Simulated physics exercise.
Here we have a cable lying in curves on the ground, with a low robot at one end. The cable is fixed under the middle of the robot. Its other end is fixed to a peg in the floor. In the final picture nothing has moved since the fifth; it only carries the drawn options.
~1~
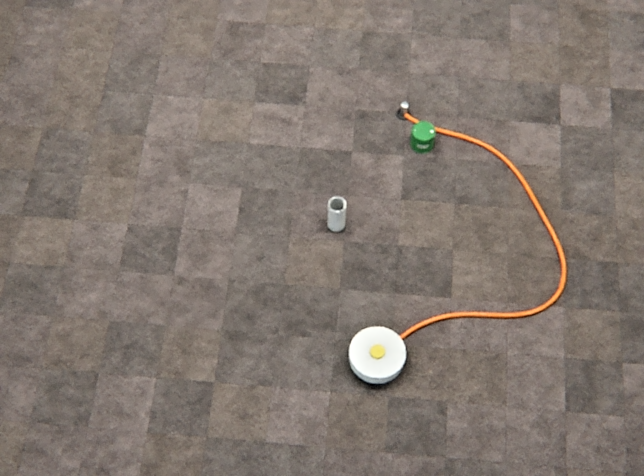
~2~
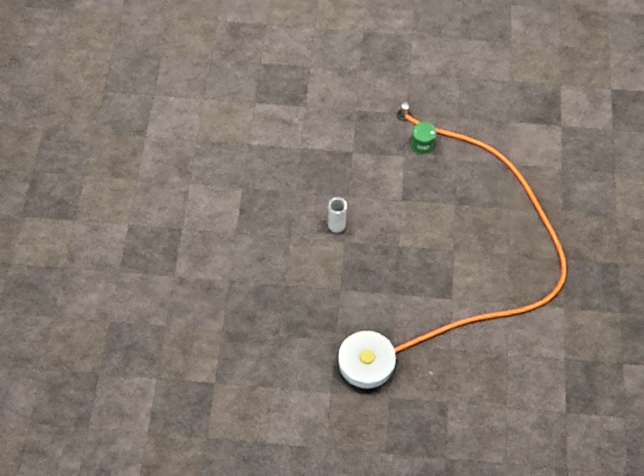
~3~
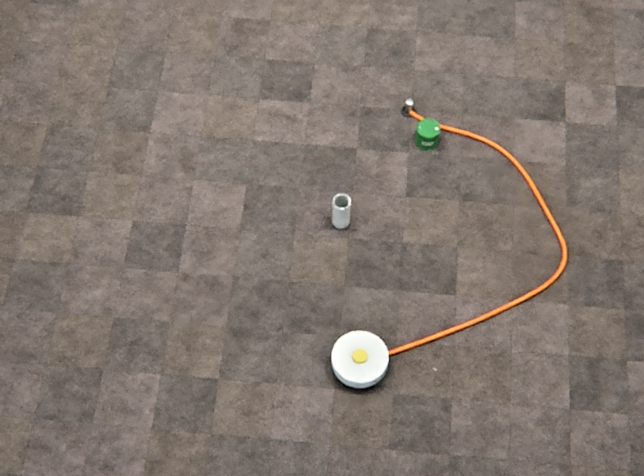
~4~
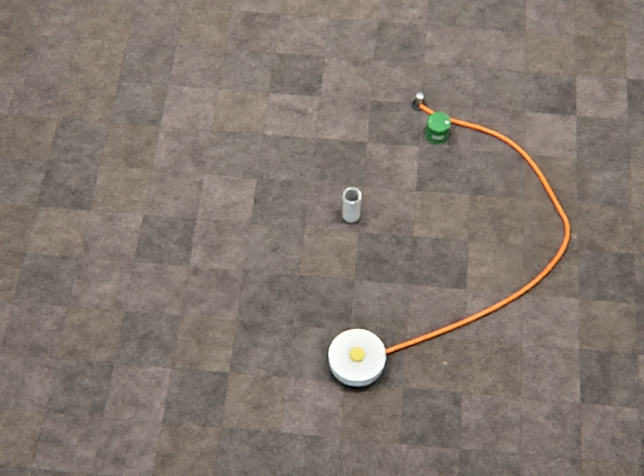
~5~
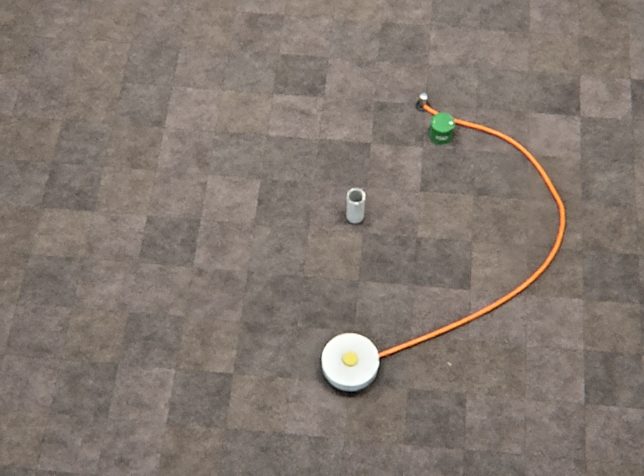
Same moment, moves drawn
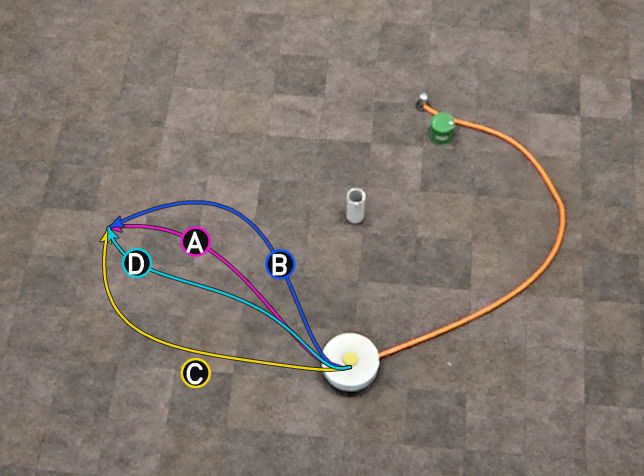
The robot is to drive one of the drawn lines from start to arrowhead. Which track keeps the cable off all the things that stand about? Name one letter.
D is the clean one.
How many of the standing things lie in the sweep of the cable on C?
It sweeps one.
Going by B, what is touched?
It meets the white post.
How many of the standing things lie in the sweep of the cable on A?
In all, one.
On the marked copy, A from (350, 367) via (240, 275) to (108, 228); B from (350, 367) via (265, 239) to (110, 227); C from (350, 367) via (174, 346) to (108, 230); D from (350, 367) via (228, 295) to (108, 228).
With D. Early on, robot (260, 305), middle of the cable (498, 248).
Further on, robot (157, 268), middle of the cable (407, 238).
At the end, robot (107, 223), middle of the cable (355, 231); nothing has been touched.
As for the rest, A meets the white post; B meets the white post; C meets the green pot.
